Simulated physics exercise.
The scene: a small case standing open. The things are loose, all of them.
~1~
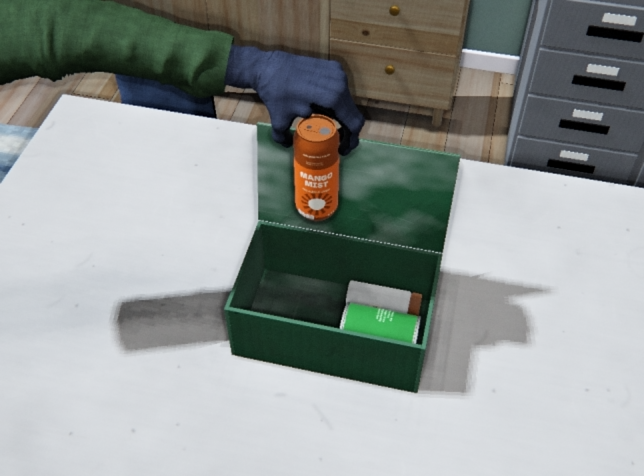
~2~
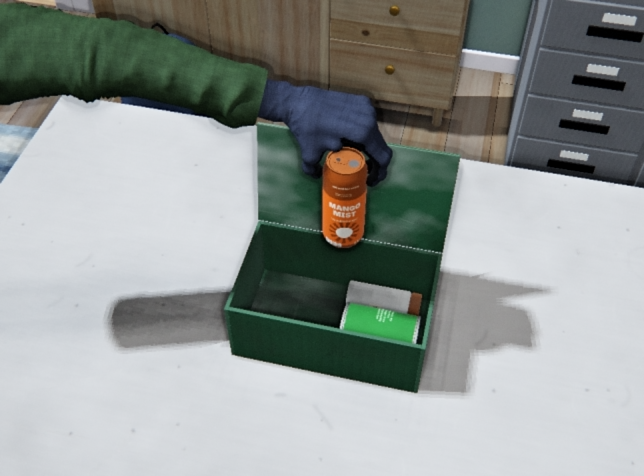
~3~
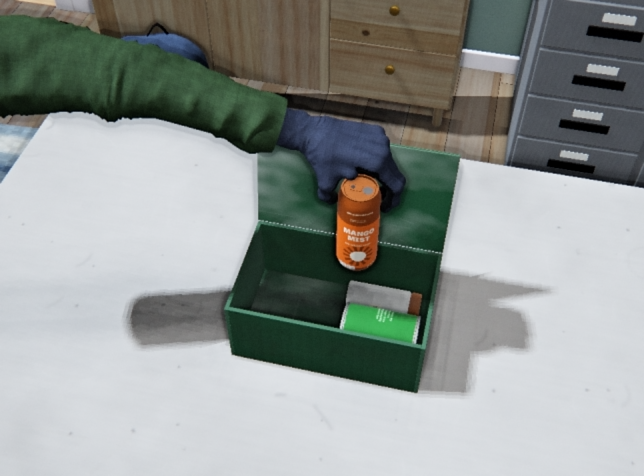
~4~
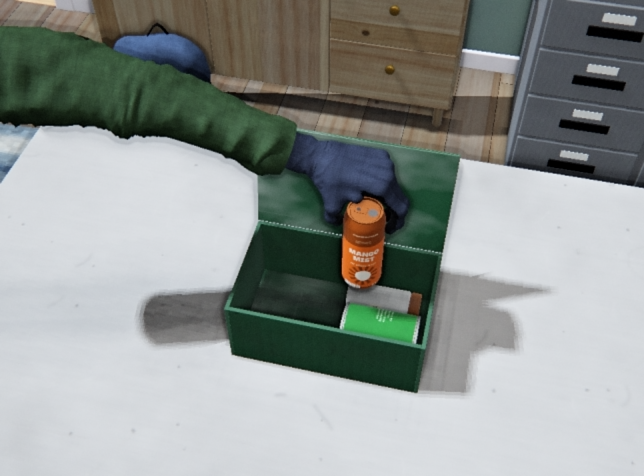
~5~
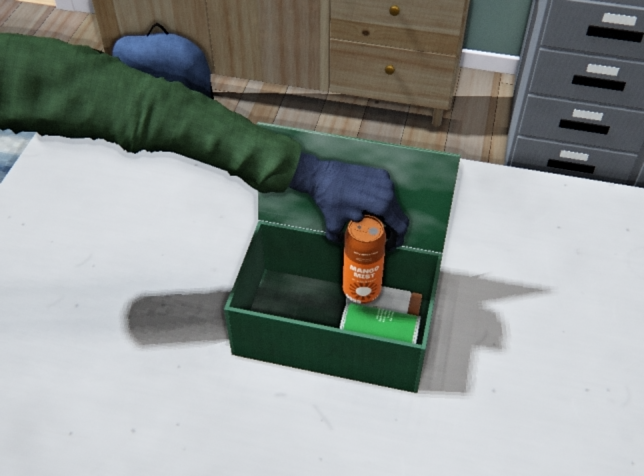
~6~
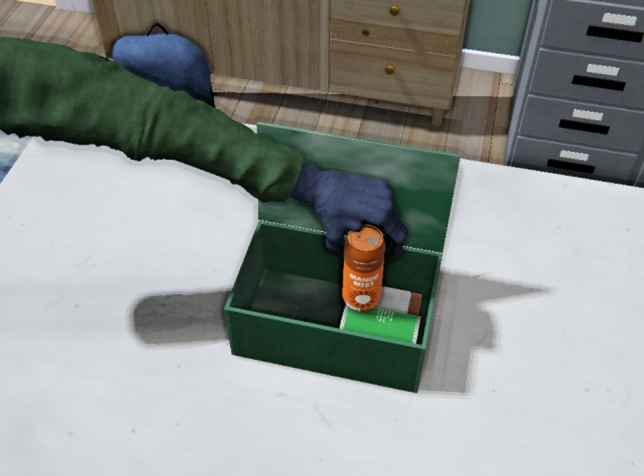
At the start, a gloved hand holds an orange can above an open green case containing a green-and-white item and another object. The hand moves the can right and downward across the raised lid, then lowers it more slowly into the case, still gripping its top beside the items inside.
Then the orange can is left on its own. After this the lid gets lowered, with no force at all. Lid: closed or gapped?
Gapped.
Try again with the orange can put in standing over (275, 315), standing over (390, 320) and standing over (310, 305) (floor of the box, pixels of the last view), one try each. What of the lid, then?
In order: The lid gets blocked, then gets blocked, then gets blocked.
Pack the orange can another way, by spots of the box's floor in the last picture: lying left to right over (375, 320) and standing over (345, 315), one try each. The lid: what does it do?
Well, first it fits down fine, and then it fits down fine.
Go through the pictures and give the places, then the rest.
Still above its spot; orange can (317, 171); white shaker (384, 300), in the first picture.
Still above its spot; orange can (344, 200); white shaker (384, 300), in the second picture.
Still above its spot; orange can (358, 225); white shaker (384, 300), in the third picture.
Still above its spot; orange can (363, 246); white shaker (384, 300), in the fourth picture.
Still above its spot; orange can (364, 262), in the fifth picture.
In place under the hand; orange can (363, 270), in the sixth picture.
Then, 0.40 s after the last picture, orange can tipped 39° from how it was near (367, 263).
Then, 2.10 s after the last picture, lid 80° above the rim; orange can tipped 34° from how it was near (368, 262).
Then, 4.20 s after the last picture, lid 80° above the rim; orange can tipped 32° from how it was near (368, 262).
At rest, lid 80° above the rim; moved from the start, orange can; the other 2 in place. Seen from the same camera at the end, orange can near (369, 261).
